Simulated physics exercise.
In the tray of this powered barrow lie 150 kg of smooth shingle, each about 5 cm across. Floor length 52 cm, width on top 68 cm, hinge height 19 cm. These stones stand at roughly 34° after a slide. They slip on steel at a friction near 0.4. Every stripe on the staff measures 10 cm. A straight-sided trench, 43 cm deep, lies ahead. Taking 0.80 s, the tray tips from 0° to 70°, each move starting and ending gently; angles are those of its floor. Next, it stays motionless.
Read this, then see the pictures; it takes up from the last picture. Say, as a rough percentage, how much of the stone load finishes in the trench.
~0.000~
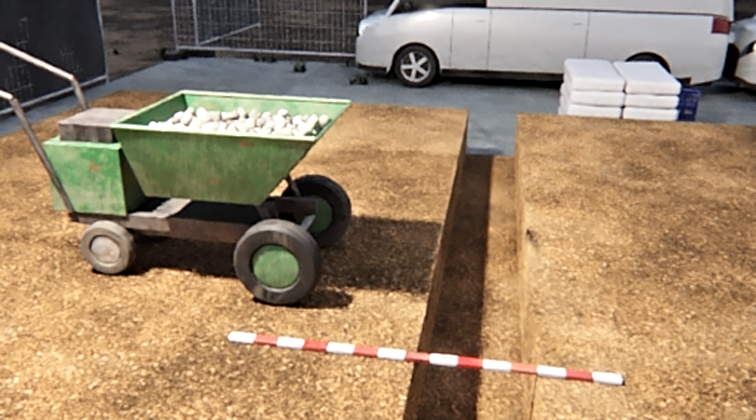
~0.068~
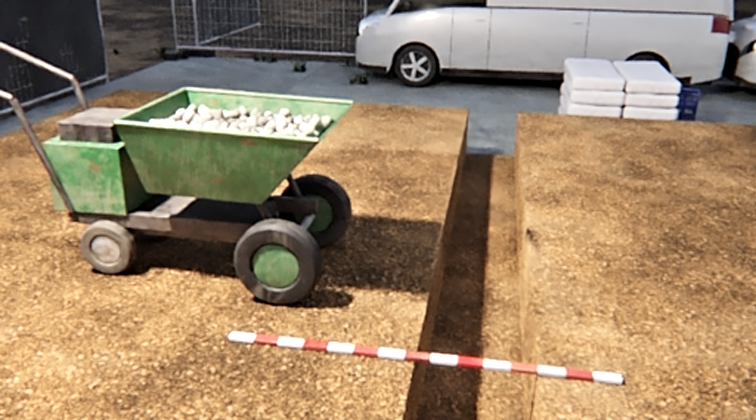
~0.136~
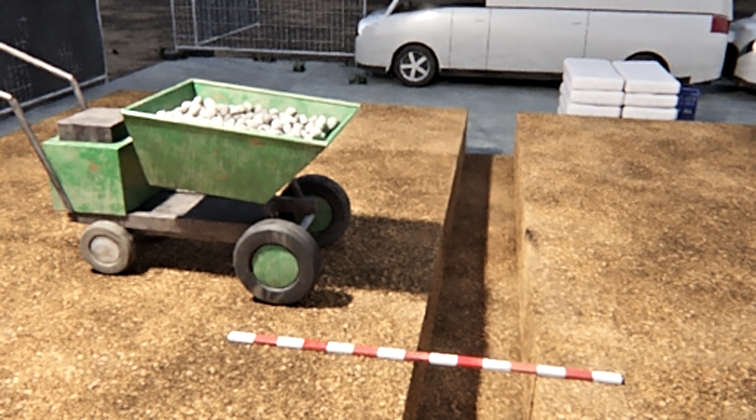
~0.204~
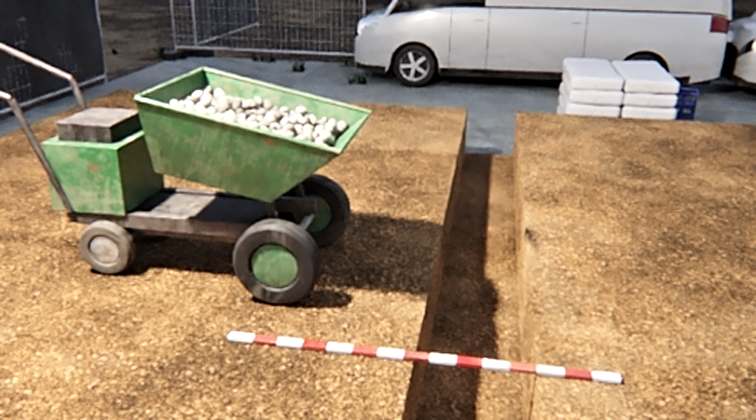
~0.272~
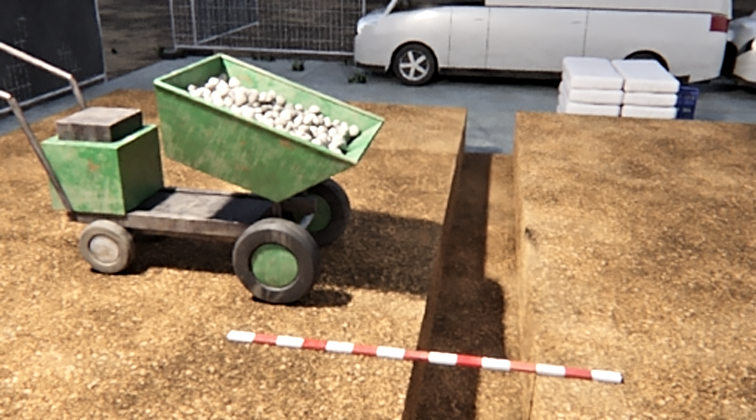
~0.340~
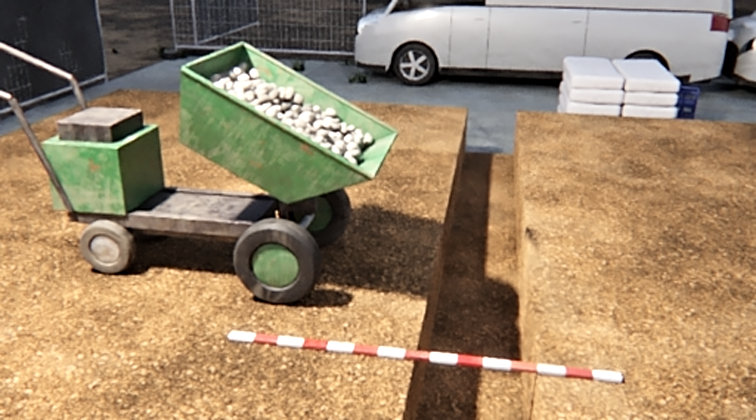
Roughly 98 out of 100.
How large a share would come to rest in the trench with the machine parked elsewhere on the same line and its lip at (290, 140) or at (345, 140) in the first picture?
About 100 per cent first, then about 80 per cent.
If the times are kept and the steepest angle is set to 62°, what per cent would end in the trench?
It would come to about 95 percent.
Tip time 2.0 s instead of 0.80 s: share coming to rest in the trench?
100 %.
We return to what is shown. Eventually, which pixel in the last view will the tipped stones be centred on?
Their centre sits close to (483, 354).
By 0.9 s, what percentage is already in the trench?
At that moment: Approx. 35 %.
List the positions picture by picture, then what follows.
In the first picture, lip at (315, 140), floor tilted 0°, highest stones at (236, 120).
In the second picture, lip at (318, 141), floor tilted 1°, highest stones at (227, 117); the stones move at 0.3 m/s on average.
In the third picture, lip at (327, 145), floor tilted 5°, highest stones at (208, 110); the stones move at 0.7 m/s on average.
In the fourth picture, the tray is at 11°, its lip at (341, 153); the top of the load is at (206, 99); the stones move at 0.9 m/s on average.
In the fifth picture, lip at (357, 163), floor tilted 19°, highest stones at (213, 86); the stones move at 1.1 m/s on average.
In the sixth picture, lip at (374, 178), floor tilted 27°, highest stones at (232, 75); the stones move at 1.2 m/s on average.
After 0.6 s the floor is at 59°; 100 % in the tray; the foremost stones are at (409, 216).
After 0.9 s the floor is at 70°; 65 % in the tray, 35 % in the trench; the foremost stones are at (517, 349).
After 1.2 s the floor is at 70°; 18 % in the tray, 80 % in the trench, 2 % past the trench; the foremost stones are at (599, 298).
After 3.2 s the floor is at 70°; 0 % in the tray, 98 % in the trench, 2 % past the trench; the foremost stones are at (665, 310).
